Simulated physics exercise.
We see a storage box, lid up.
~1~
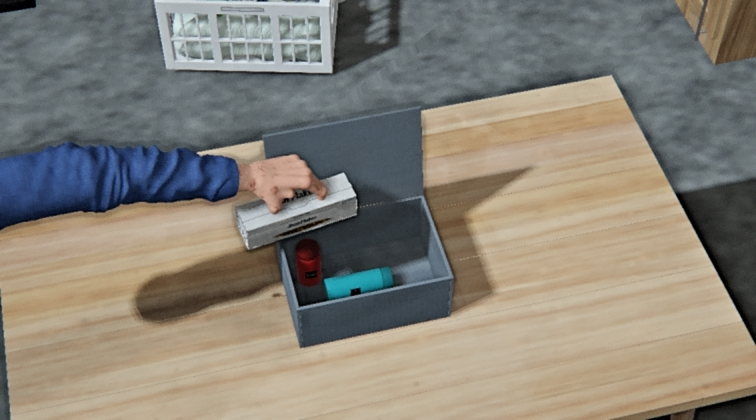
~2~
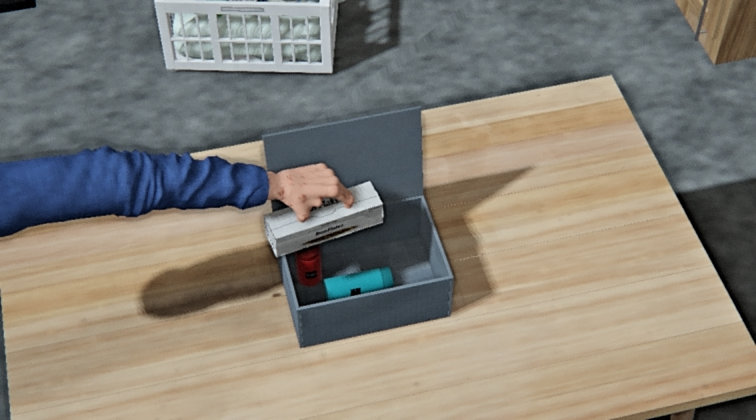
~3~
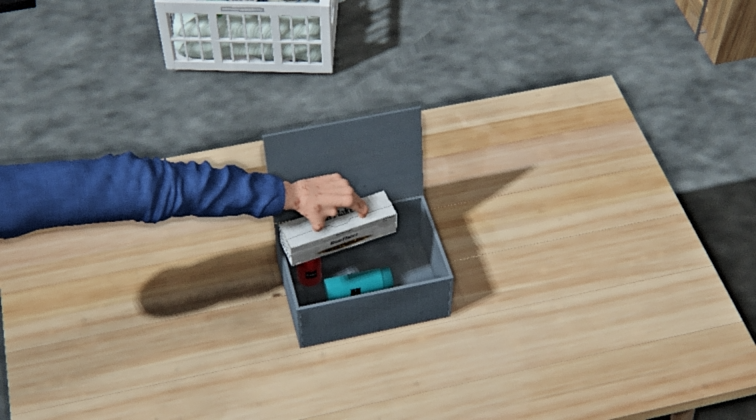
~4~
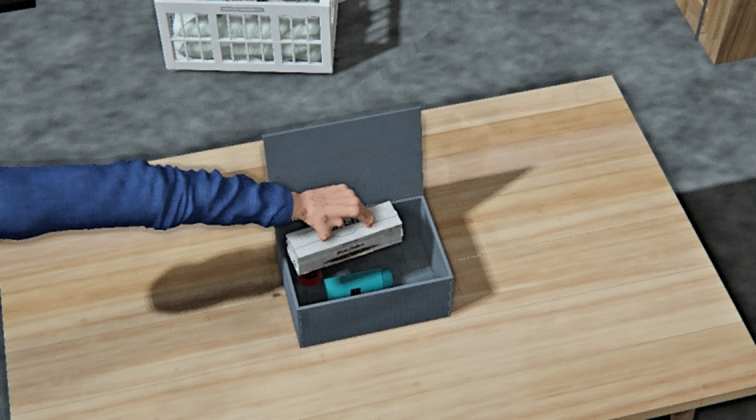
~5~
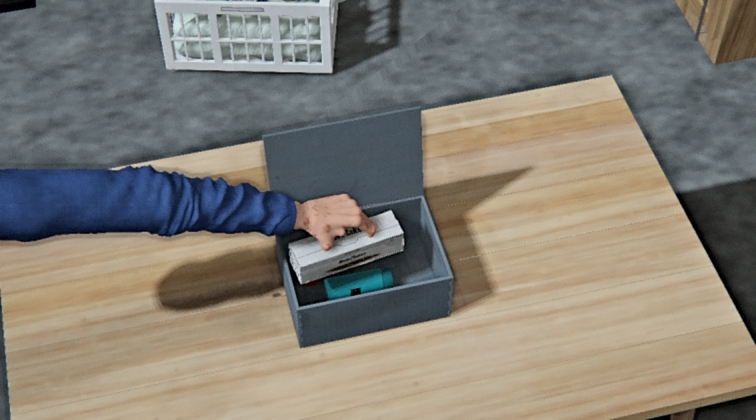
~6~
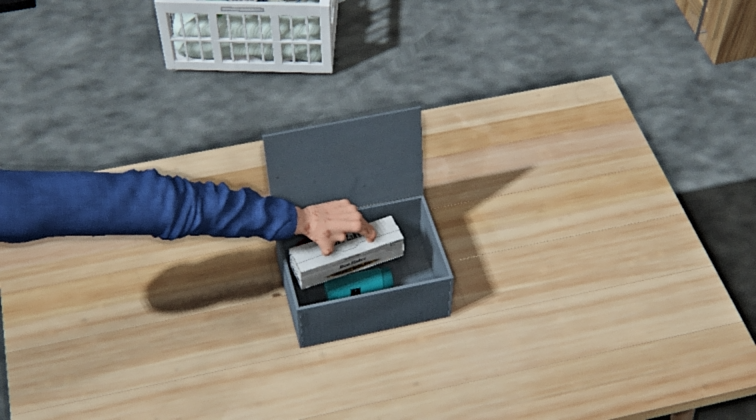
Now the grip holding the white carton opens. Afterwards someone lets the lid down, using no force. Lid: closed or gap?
Ah, the box is closed after all.
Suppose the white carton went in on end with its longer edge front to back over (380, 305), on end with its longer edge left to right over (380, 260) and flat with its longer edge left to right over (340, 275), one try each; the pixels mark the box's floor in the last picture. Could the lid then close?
In the first case it stays open; in the second case it stays open; in the third case it shuts.
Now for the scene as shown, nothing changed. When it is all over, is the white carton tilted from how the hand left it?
Looking at the last picture, it sits at an angle.
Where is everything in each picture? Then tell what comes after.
The first frame shows coming down; white carton (297, 211); red shaker (309, 263).
The second frame shows coming down; white carton (324, 219); red shaker (309, 263).
The third frame shows coming down; white carton (338, 228); red shaker (309, 263).
The fourth frame shows coming down; white carton (345, 238).
The fifth frame shows coming down; white carton (347, 247).
The sixth frame shows put in, still held; white carton (347, 252).
Then, 0.40 s on from there, white carton turned 49° from how it was put near (345, 265); red shaker turned 15° from how it was put.
Then, 1.50 s on from there, lid 66° above the rim; white carton turned 43° from how it was put near (344, 266); red shaker turned 16° from how it was put.
Then, 2.00 s on from there, lid 28° above the rim; white carton turned 43° from how it was put near (344, 266); red shaker turned 16° from how it was put.
Then, 3.00 s on from there, lid shut; white carton turned 42° from how it was put near (343, 265); red shaker turned 16° from how it was put.
In the end, lid shut; toppled in the box, white carton; left askew, red shaker; turquoise shaker unmoved. At the end, from the last picture's camera, white carton near (344, 265).
